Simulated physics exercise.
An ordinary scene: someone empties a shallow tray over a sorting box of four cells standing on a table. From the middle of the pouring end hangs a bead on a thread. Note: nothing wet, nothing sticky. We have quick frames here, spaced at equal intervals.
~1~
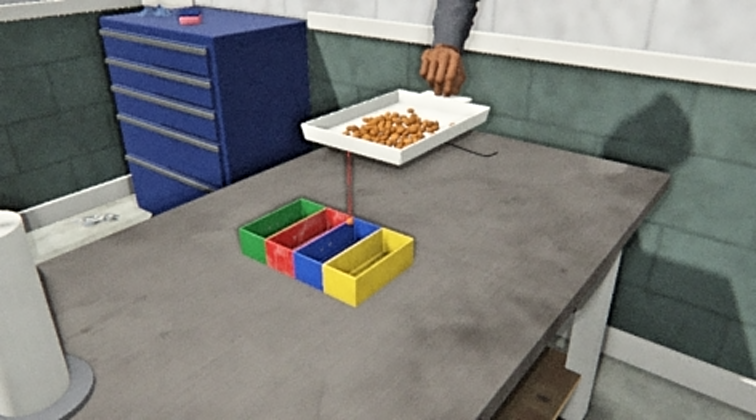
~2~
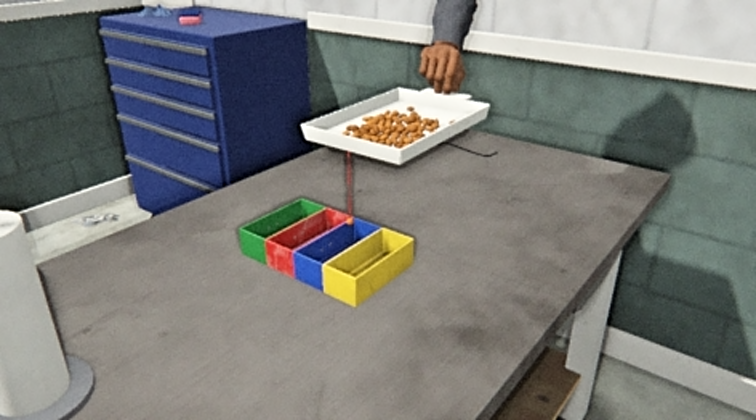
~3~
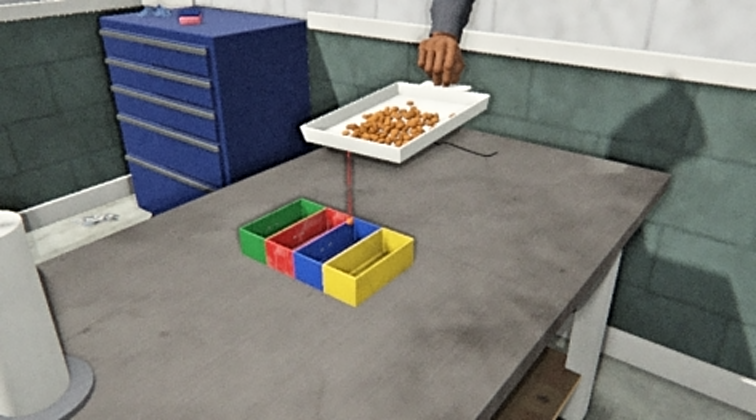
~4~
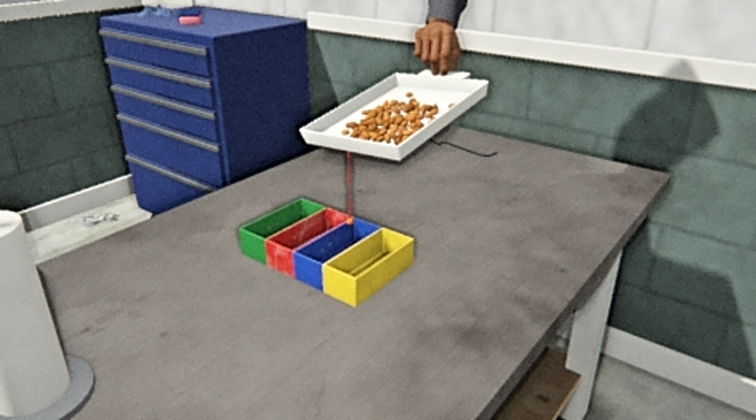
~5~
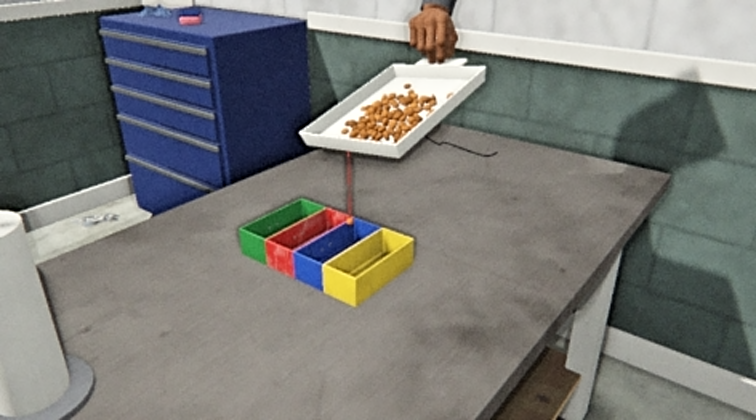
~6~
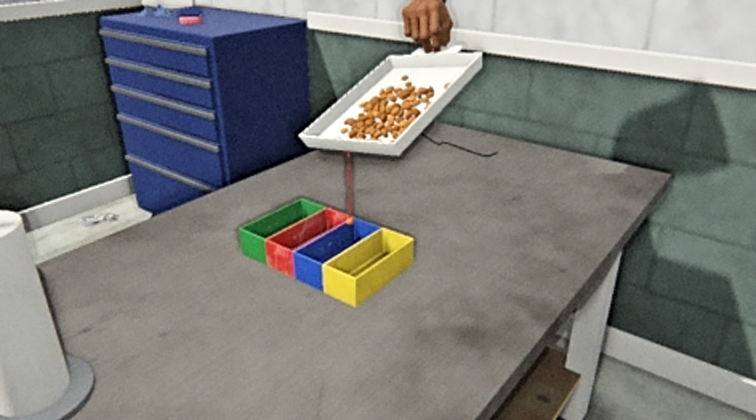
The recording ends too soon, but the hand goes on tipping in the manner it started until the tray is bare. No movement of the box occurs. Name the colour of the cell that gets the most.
It is the red one.
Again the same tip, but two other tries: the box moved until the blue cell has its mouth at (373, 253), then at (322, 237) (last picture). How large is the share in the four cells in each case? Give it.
You'd get about 50 per cent first and about 100 per cent second.
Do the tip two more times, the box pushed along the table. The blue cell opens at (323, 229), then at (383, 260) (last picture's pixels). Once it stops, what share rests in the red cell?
First 60 per cent, second 0 per cent.
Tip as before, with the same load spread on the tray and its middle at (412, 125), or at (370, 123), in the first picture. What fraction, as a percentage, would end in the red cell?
You'd get 50 % the first time and 50 % the second.
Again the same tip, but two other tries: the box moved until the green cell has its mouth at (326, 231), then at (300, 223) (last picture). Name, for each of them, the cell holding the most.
First try: That green cell. Second try: That green cell.
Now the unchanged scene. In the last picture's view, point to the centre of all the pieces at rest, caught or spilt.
Close to (303, 246).
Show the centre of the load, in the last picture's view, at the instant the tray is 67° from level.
I'd mark the middle close to (333, 129).
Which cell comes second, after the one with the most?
The green cell.
Soon after the last picture, tray tipped steeply; nearly all on the tray; a stray few falling or outside the box.
A little later, tray tipped past a quarter turn; about a quarter on the tray; about a third in the red cell; about a quarter in the green cell; a stray few in the blue cell; about a quarter falling or outside the box.
Later still, tray tipped past a quarter turn; about half in the red cell; about a third in the green cell; a stray few in the blue cell; a stray few falling or outside the box.
At rest, tray tipped past a quarter turn; about half in the red cell; about a third in the green cell; a stray few in the blue cell; none in the yellow cell; a stray few outside the box.
